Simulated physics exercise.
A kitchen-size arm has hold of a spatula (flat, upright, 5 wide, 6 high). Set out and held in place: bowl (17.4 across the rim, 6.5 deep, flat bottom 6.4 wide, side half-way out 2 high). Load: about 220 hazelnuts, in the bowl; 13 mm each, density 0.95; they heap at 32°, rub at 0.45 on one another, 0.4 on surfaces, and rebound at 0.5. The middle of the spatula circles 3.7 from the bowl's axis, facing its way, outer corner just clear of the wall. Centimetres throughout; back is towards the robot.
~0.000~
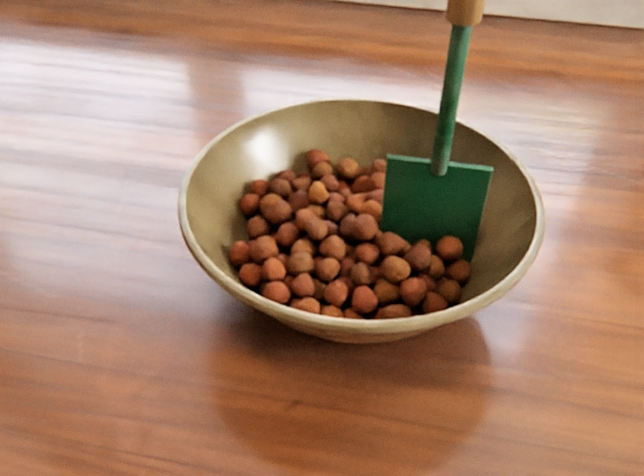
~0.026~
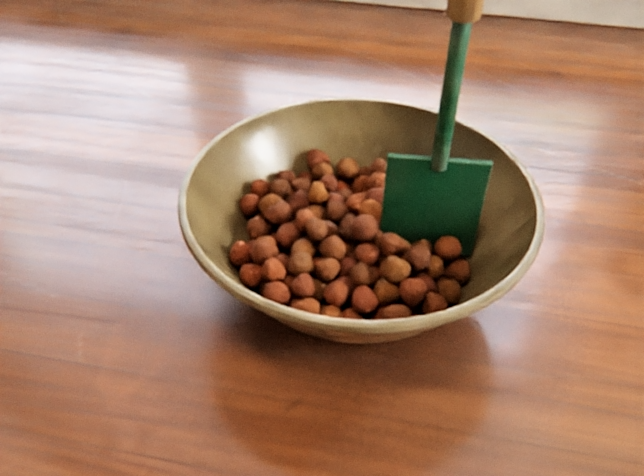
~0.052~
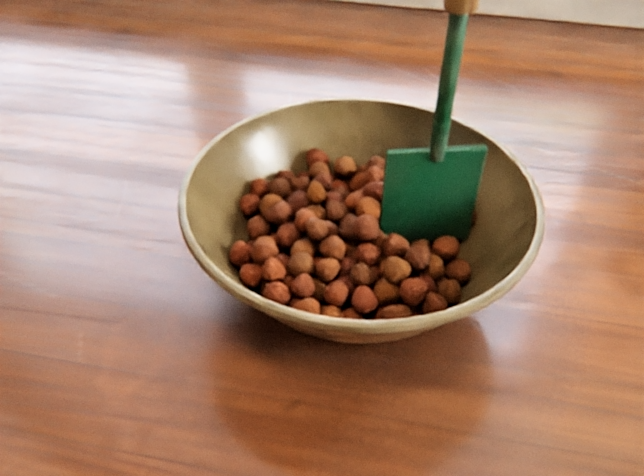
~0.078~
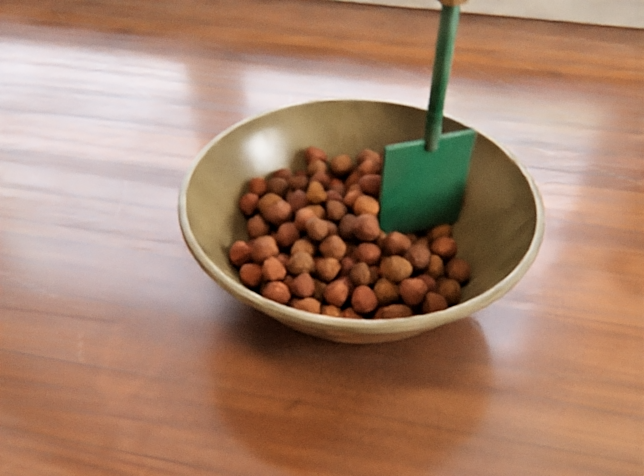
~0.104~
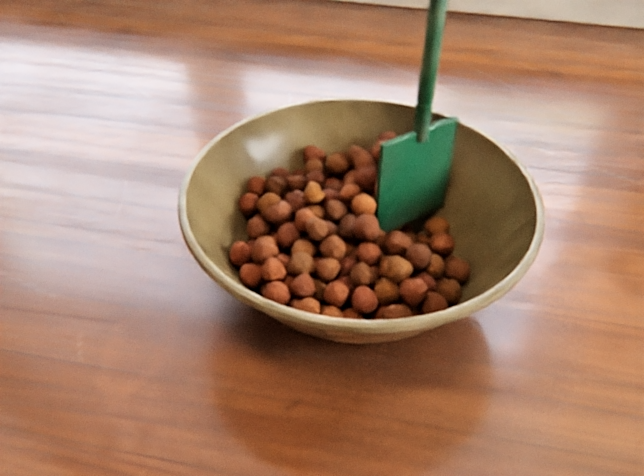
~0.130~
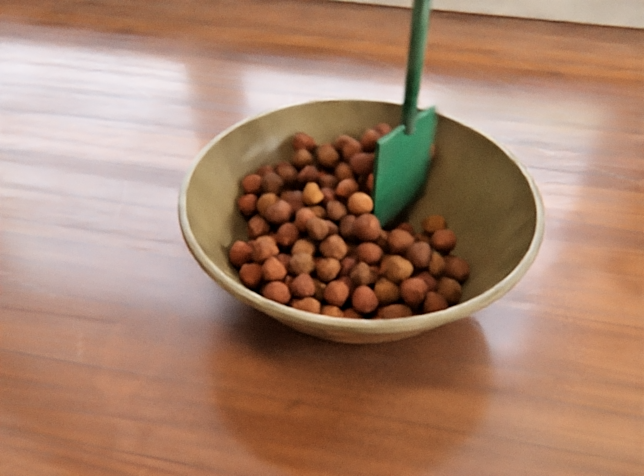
A wide bowl of brown hazelnuts sat still on a wooden surface while a green spatula among them swept backward and left along the bowl's right side, turning as it nudged some nuts.
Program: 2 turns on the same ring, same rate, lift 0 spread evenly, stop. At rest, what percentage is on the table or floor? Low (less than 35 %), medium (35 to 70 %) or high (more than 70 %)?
A low share, less than 35 %, ends on the table or floor.
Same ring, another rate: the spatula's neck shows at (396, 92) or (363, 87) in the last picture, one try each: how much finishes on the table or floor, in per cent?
Some 35 and 45 per cent.
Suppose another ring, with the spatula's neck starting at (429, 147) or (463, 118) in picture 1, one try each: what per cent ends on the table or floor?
About 15 and 25 per cent.
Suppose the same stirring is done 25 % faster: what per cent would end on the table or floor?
Then about 35 per cent.
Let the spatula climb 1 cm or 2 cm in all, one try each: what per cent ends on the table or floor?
About 20 and 15 per cent.
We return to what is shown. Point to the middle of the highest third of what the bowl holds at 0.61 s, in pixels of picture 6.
Near (465, 230).
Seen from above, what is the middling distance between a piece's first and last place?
About 8 cm.
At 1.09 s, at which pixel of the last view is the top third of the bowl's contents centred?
Near (287, 261).
After 0.61 s, 319° round, highest piece 9 above the table; 195 in the bowl, 22 on the table or floor, 5 in flight or on the tool.
After 1.09 s, 219° round, highest piece 8 above the table; 173 in the bowl, 46 on the table or floor, 3 in flight or on the tool.
After 1.53 s, 0° round, highest piece 7 above the table; 165 in the bowl, 57 on the table or floor.
After 2.23 s, 0° round, highest piece 7 above the table; 165 in the bowl, 57 on the table or floor.
At rest, 165 in the bowl, 57 on the table or floor. That is 26 % on the table or floor.
